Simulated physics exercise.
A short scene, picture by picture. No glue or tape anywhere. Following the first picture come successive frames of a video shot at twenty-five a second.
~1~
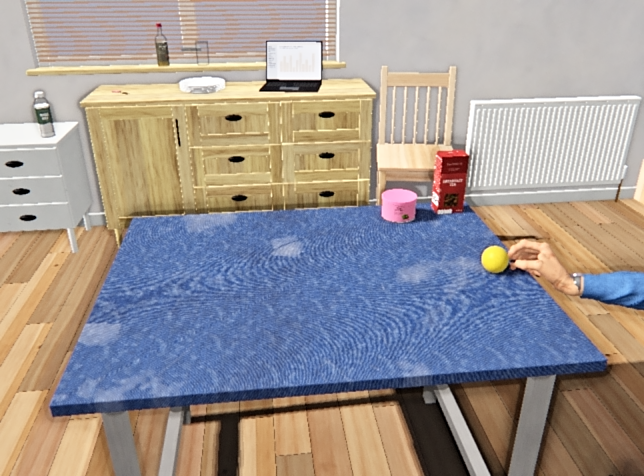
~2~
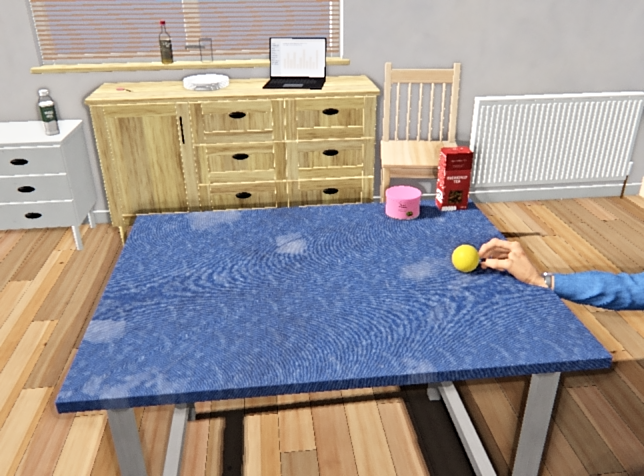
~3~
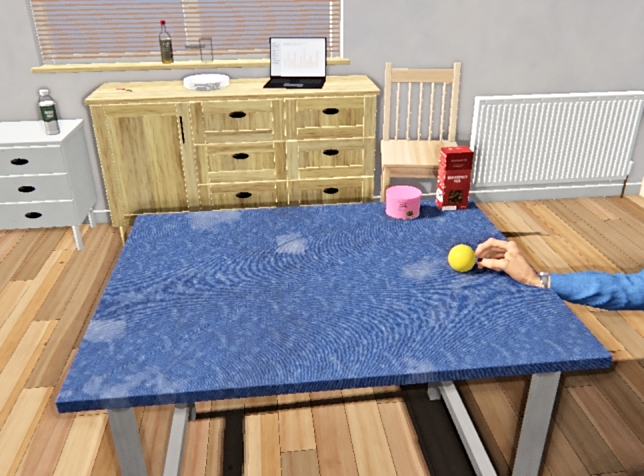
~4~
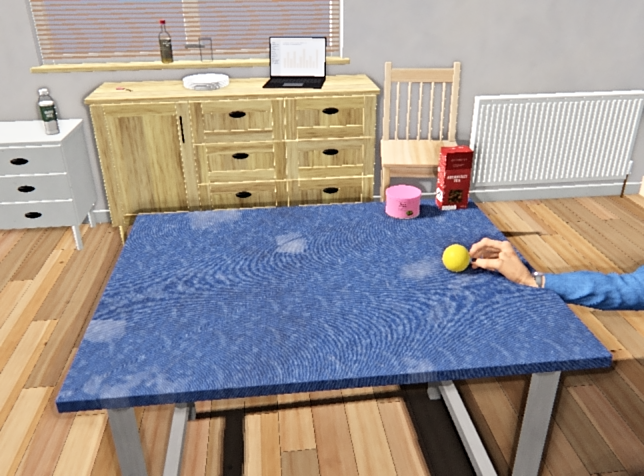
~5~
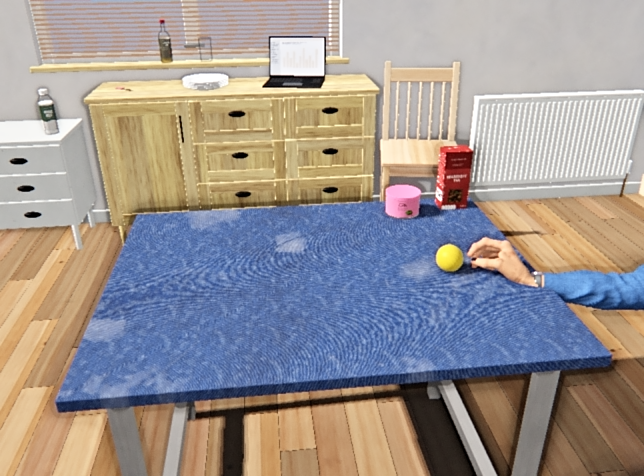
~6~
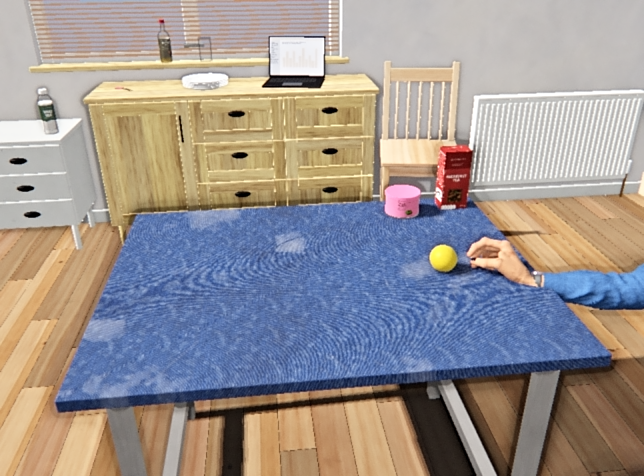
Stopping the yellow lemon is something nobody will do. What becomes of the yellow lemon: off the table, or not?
Looks like it comes to rest on the table, then.
Then, 0.10 s later than the last frame, yellow lemon moved about its own width near (430, 260).
Then, 0.20 s later than the last frame, yellow lemon moved about its own width near (419, 260).
Then, 0.30 s later than the last frame, yellow lemon moved well along near (409, 261).
Then, 0.50 s later than the last frame, yellow lemon moved well along near (397, 262).
When it is over, moved from the start, yellow lemon. End places, in pixels of the last picture, yellow lemon near (392, 262).
